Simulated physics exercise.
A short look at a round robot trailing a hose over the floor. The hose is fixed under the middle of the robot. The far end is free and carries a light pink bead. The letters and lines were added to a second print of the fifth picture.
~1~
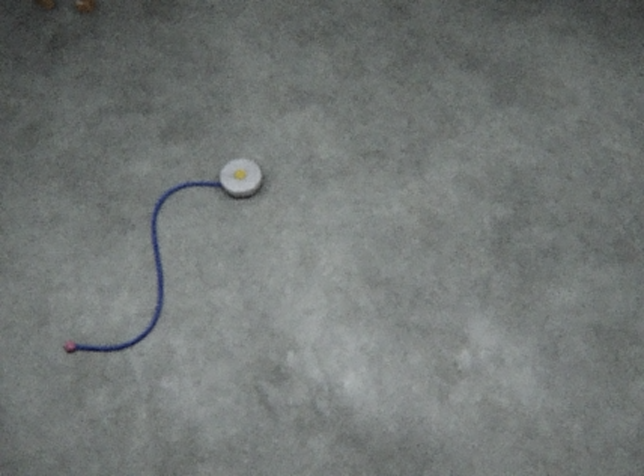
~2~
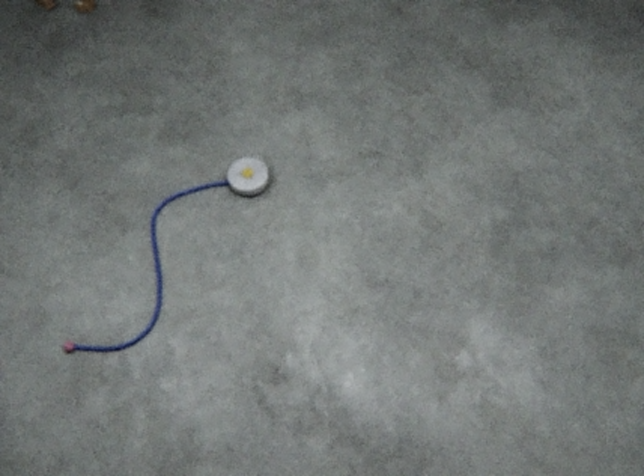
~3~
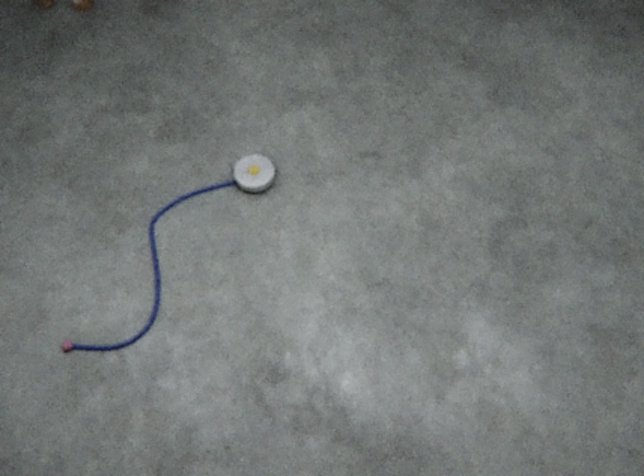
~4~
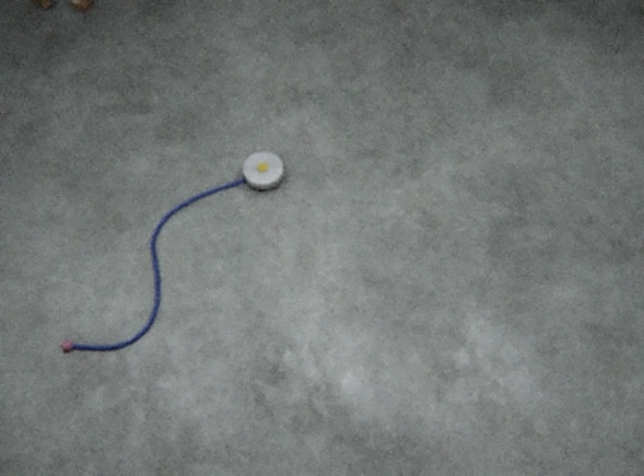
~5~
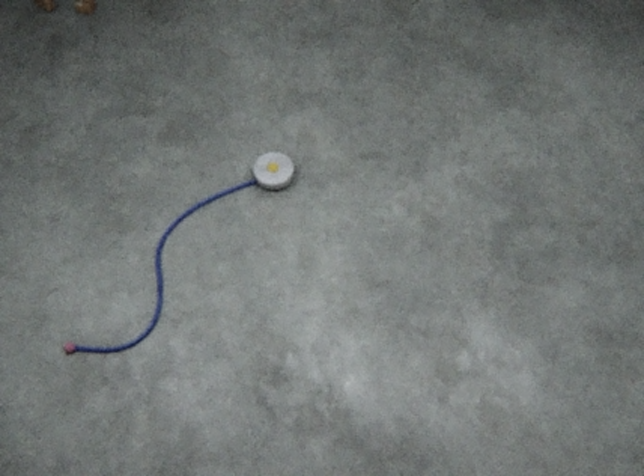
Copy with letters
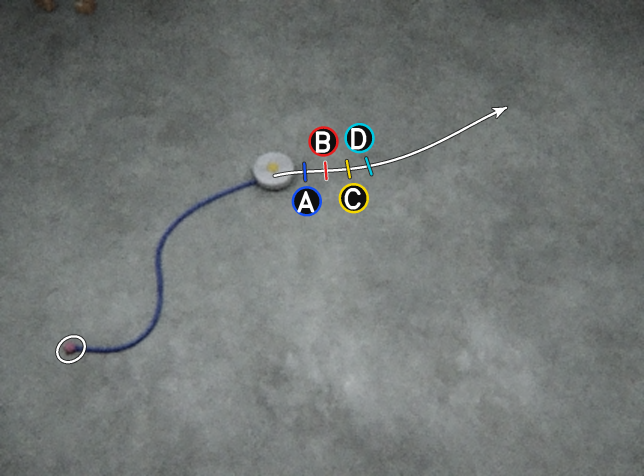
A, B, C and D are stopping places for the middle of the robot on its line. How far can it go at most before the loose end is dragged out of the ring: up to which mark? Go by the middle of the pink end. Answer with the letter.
Up to mark B.
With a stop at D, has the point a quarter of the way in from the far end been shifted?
Yes.
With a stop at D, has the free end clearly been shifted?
By then, yes.
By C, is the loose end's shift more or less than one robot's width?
By then, less.
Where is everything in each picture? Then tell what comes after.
The first frame shows free end (70, 346); robot (241, 179).
The second frame shows robot (249, 177); free end (69, 347).
The third frame shows robot (255, 174); free end (67, 346).
The fourth frame shows robot (264, 172); free end (67, 346).
The fifth frame shows robot (274, 172); free end (70, 348).
On the marked copy, A at (305, 172); B at (326, 171); C at (348, 169); D at (369, 166); the ring at (71, 349); the route from (274, 176) via (406, 156) to (506, 108).
With B. Early on, robot (292, 169), middle of the hose (172, 257), free end (70, 348).
Further on, robot (310, 167), middle of the hose (187, 254), free end (70, 348).
At the end, robot (326, 167), middle of the hose (202, 251), free end (73, 348); the free end is still in its ring.
As for the rest, A is safe but short; C drags the free end to (90, 344); D drags the free end to (110, 332).
